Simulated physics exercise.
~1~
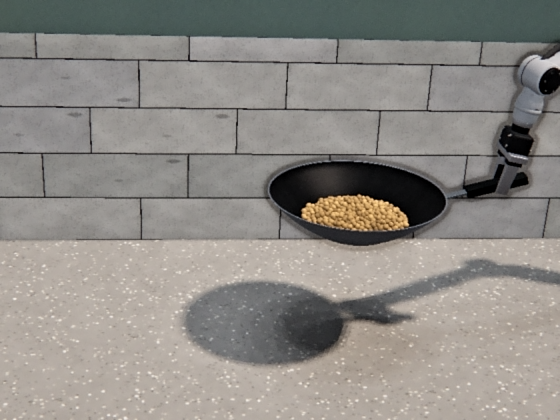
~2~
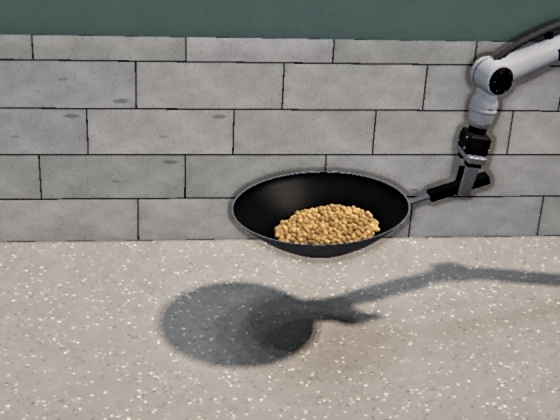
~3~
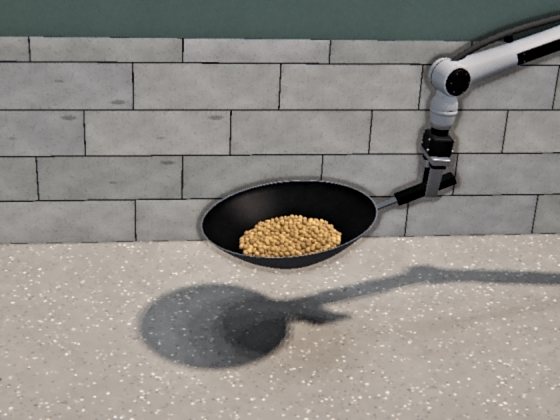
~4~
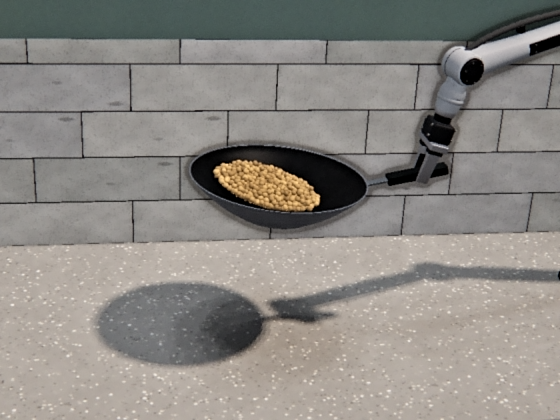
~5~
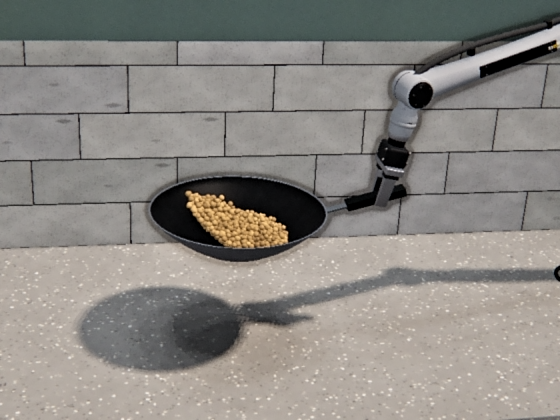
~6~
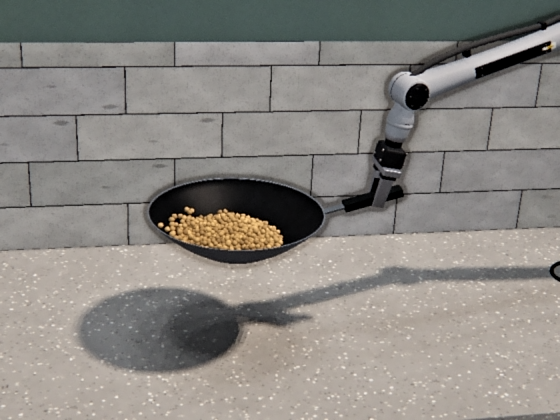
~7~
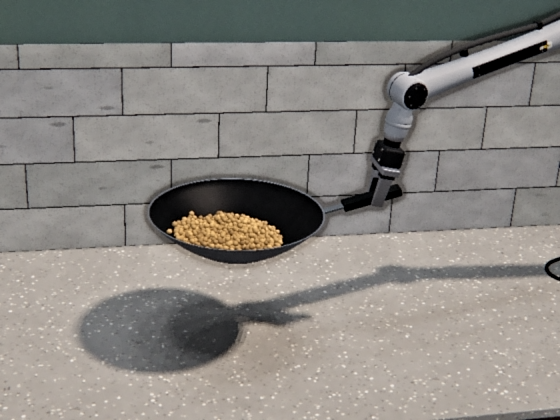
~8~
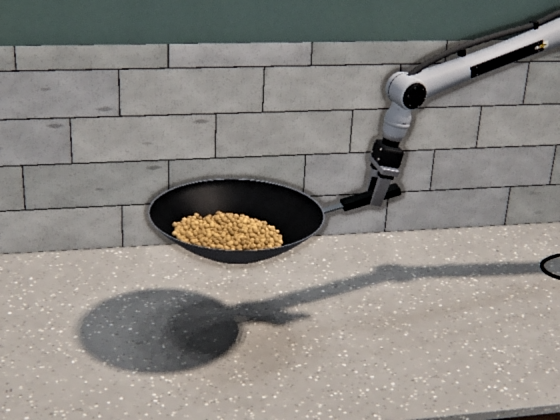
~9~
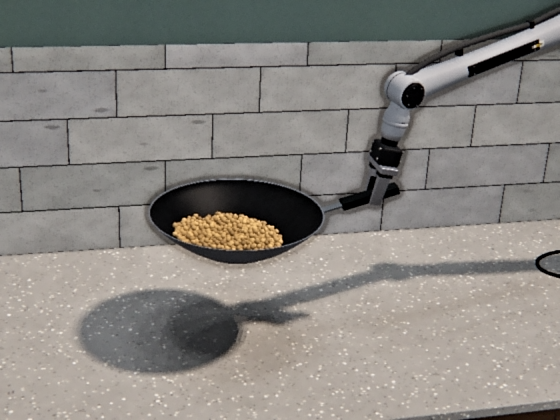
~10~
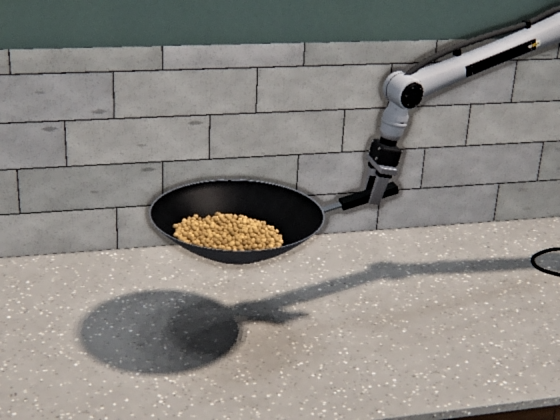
A grey and black robot arm reaches in from the upper right, gripping the handle of a black wok heaped with tan dried chickpeas. The view looks slightly down on a pale speckled countertop before a grey brick-tiled wall with a dark green band above. The arm carries the wok leftward over the counter, its shadow following below. The wok then rises slightly as the chickpeas slide toward its left side, and it moves farther left and down. The chickpeas slump back and settle in a low heap. Finally the wok hangs still and level, with no chickpeas visible on the counter.
